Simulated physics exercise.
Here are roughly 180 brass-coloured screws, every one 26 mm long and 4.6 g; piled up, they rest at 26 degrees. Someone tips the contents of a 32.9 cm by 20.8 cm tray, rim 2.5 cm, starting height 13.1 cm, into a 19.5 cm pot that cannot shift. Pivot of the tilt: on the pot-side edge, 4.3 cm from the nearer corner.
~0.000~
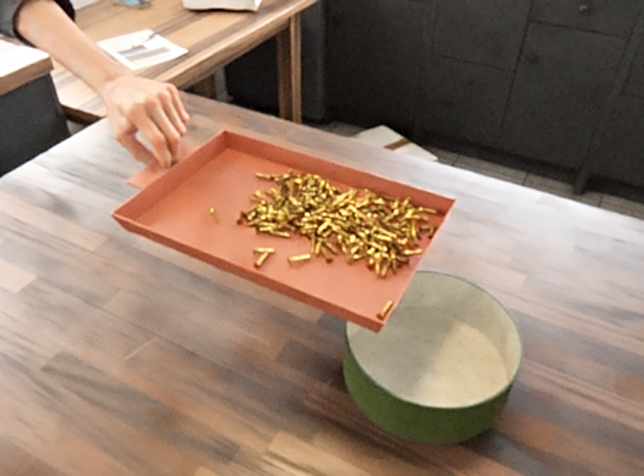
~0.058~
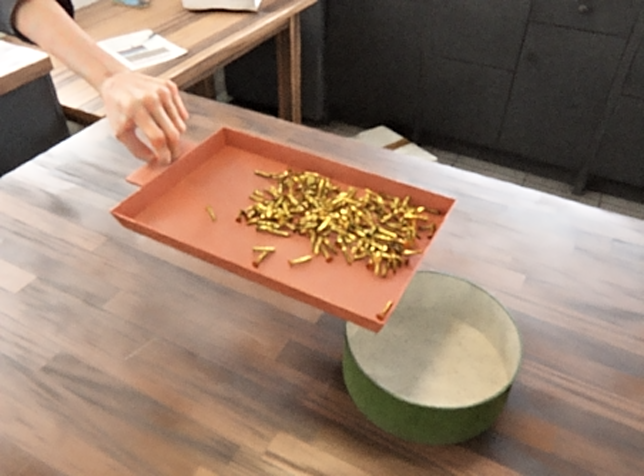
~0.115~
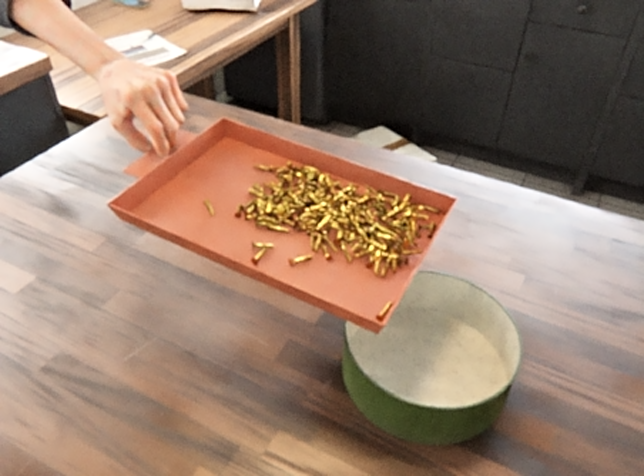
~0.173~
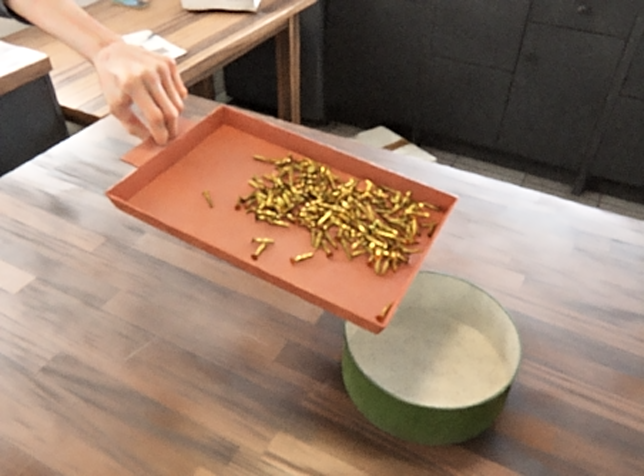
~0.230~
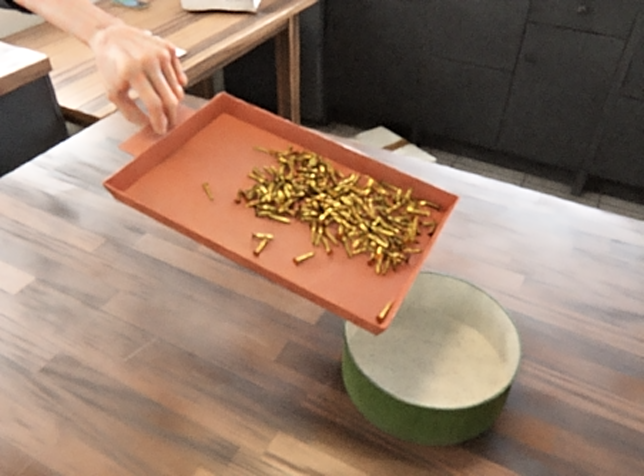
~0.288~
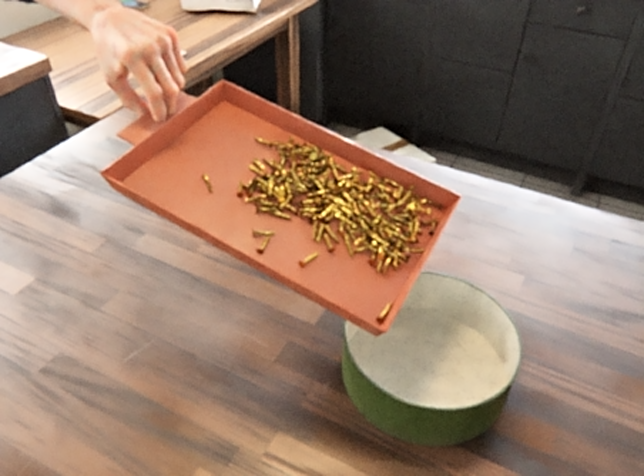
To begin with, a hand at the upper left holds a reddish-orange tray of small brass-coloured pieces almost level, its right end over a green pot on a wooden table. The hand then raises the left end, steepening the tray slightly, while the heaped pieces barely shift.
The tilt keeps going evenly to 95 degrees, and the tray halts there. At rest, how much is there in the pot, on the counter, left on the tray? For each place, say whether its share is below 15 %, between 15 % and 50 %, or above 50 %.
Pot: Above 50 %; counter: Below 15 %; tray: Below 15 %.
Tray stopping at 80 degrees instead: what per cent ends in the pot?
The pot would get around 85 per cent.
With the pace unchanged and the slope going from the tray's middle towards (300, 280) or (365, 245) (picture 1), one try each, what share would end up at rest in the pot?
About 35 and 65 per cent.
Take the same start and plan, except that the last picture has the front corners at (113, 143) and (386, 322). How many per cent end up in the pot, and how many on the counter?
Pot 85 % / counter 15 %.
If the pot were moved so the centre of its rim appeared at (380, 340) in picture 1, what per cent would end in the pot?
85 %.
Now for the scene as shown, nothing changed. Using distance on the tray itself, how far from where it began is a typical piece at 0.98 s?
About 10 cm.
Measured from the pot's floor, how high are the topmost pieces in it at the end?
Roughly 3.0 cm.
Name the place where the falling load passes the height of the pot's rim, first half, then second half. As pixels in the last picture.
Earlier half at about (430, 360), later half at about (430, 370) in pixels.
After 0.98 s, tilt 51 degrees; the tray holds 100 %, the pot 0 %.
Then, at 1.44 s, tilt 77 degrees; the tray holds 90 %, the pot 5 %.
Then, at 1.98 s, tilt 95 degrees; the tray holds 0 %, the pot 95 %.
At rest (2.5 s), pot 95 %, counter 5 %, tray 0 %.
